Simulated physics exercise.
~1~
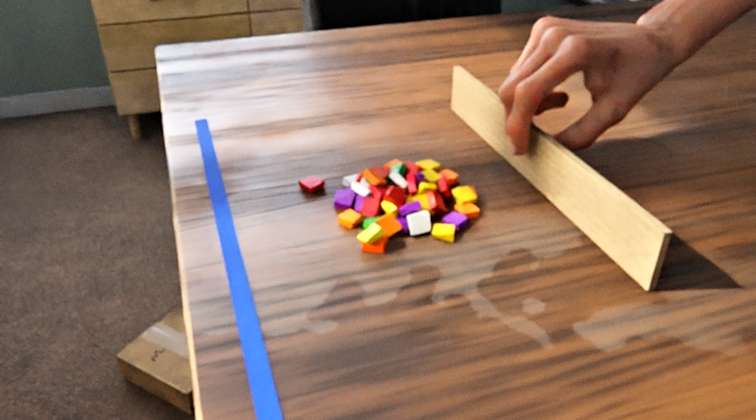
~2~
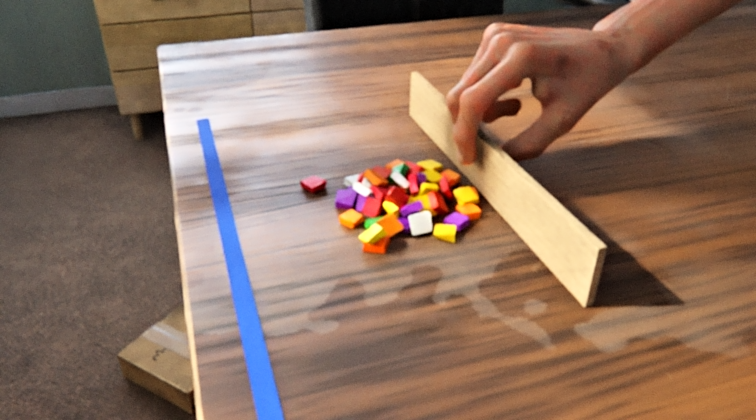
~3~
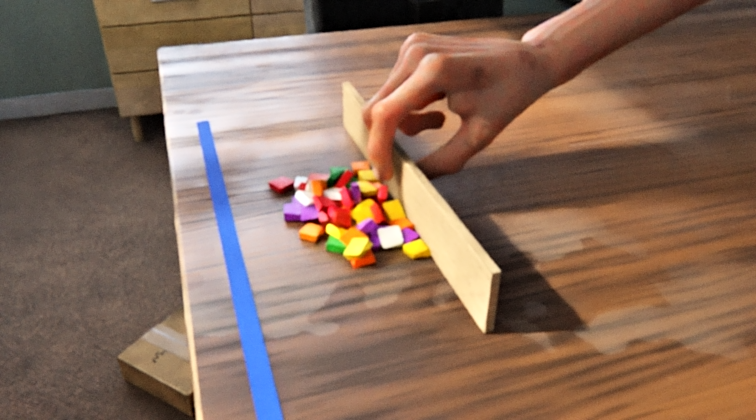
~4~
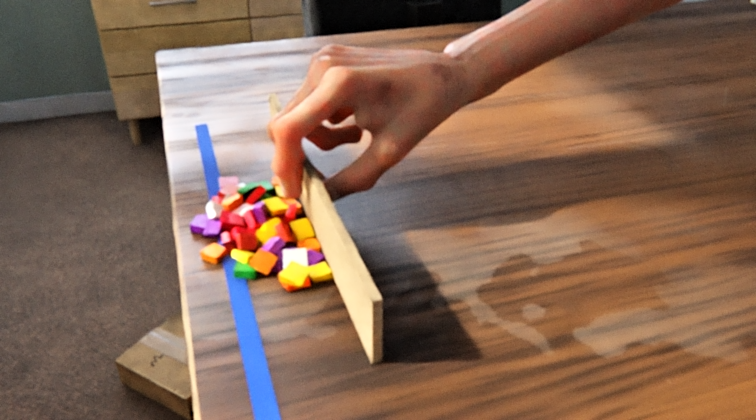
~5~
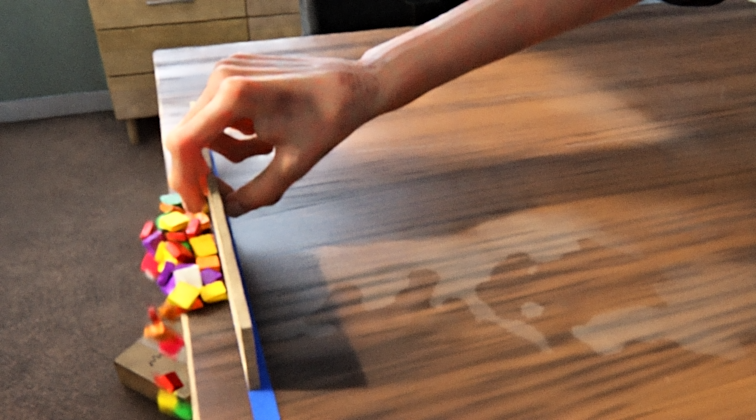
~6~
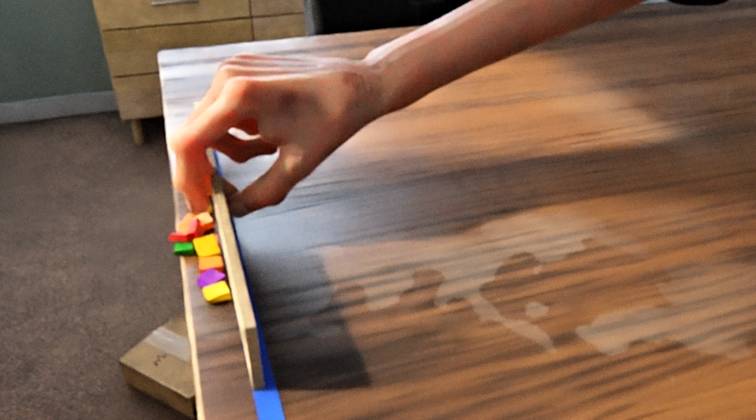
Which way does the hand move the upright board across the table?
The hand moves the board to the left, toward the strip of blue tape.
